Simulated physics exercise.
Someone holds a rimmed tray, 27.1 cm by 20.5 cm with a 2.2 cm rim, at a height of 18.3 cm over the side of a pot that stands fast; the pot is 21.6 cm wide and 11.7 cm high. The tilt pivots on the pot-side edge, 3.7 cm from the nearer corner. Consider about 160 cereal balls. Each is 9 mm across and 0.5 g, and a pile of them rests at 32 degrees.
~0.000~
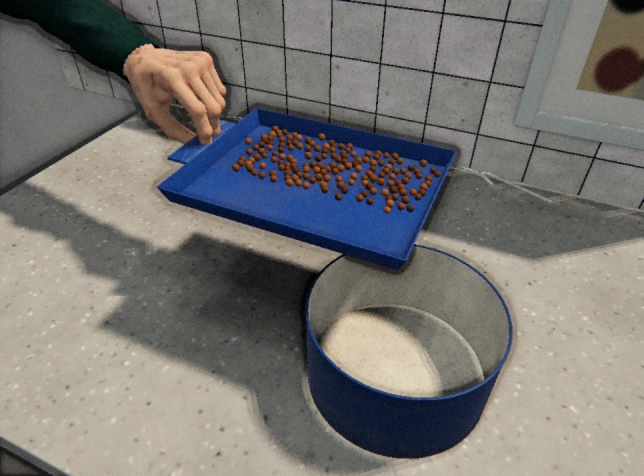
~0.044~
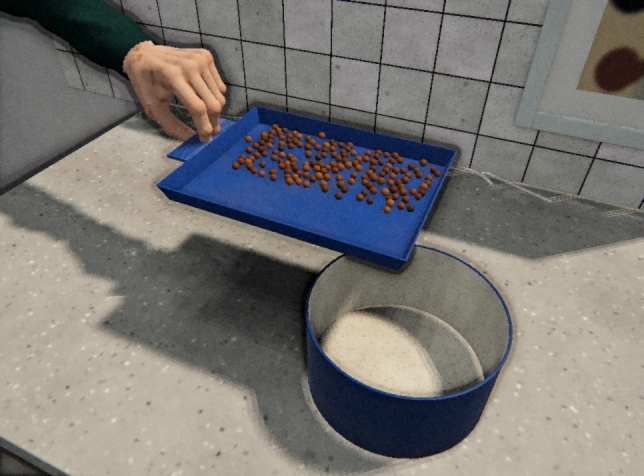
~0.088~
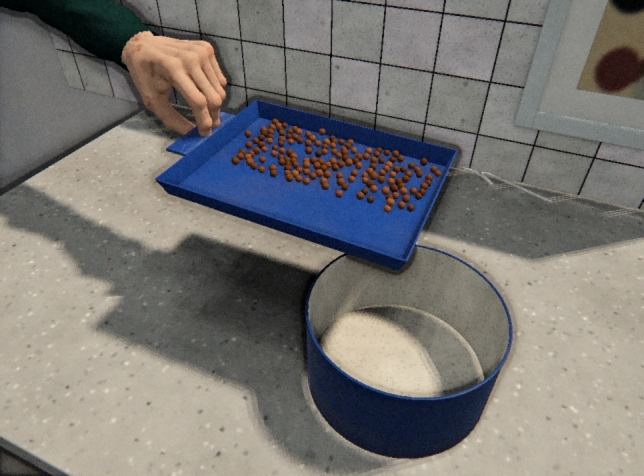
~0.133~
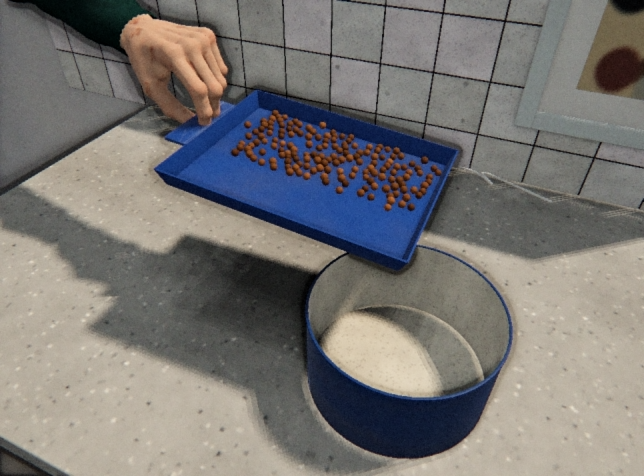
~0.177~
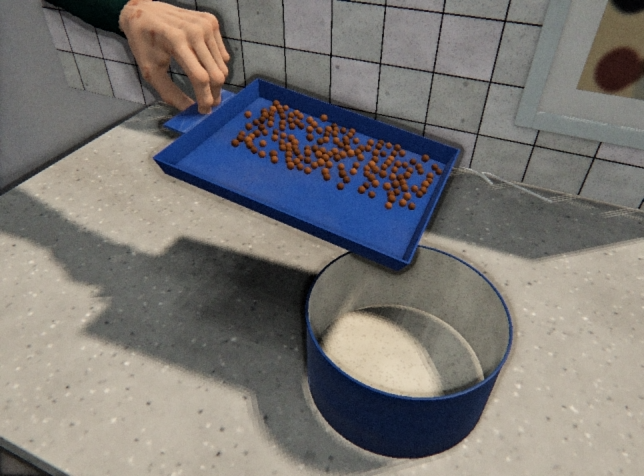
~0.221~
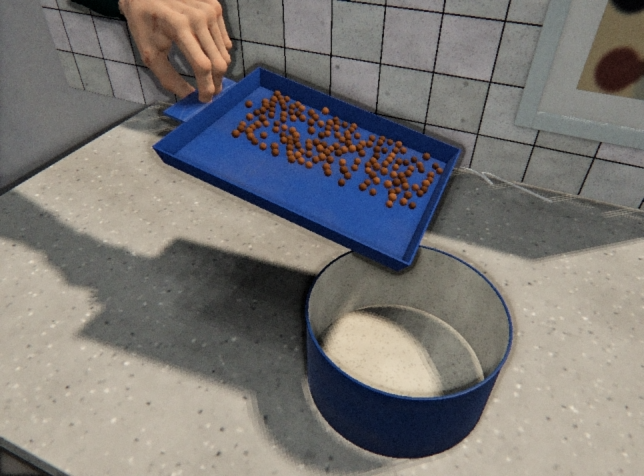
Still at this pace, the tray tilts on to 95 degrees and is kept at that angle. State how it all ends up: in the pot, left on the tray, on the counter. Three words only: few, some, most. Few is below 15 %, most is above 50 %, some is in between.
Pot - most, left on the tray - few, counter - some.
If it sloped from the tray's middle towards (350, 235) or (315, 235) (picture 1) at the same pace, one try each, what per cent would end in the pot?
Around 100 % for the first direction, around 90 % for the second.
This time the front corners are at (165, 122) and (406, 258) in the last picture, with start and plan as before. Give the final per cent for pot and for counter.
Pot: 70, counter: 30.
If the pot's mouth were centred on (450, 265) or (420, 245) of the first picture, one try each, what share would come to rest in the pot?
I'd say some 90 per cent for the first and some 70 per cent for the second.
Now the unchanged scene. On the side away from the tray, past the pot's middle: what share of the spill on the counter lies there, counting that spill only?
Roughly 100 percent of the spill.
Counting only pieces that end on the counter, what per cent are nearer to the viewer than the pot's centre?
About 0 per cent.
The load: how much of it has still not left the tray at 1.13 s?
90%, roughly.
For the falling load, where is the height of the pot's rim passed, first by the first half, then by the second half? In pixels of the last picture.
(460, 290) or so first, later (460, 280).
After 0.76 s, tilt 51 degrees; the tray holds 100 %, the pot 0 %.
Then, at 1.13 s, tilt 78 degrees; the tray holds 90 %, the pot 5 %.
After 1.58 s, tilt 95 degrees; the tray holds 0 %, the pot 60 %.
In the end, at 2.3 s, pot 70 %, tray 0 %, counter 30 %.
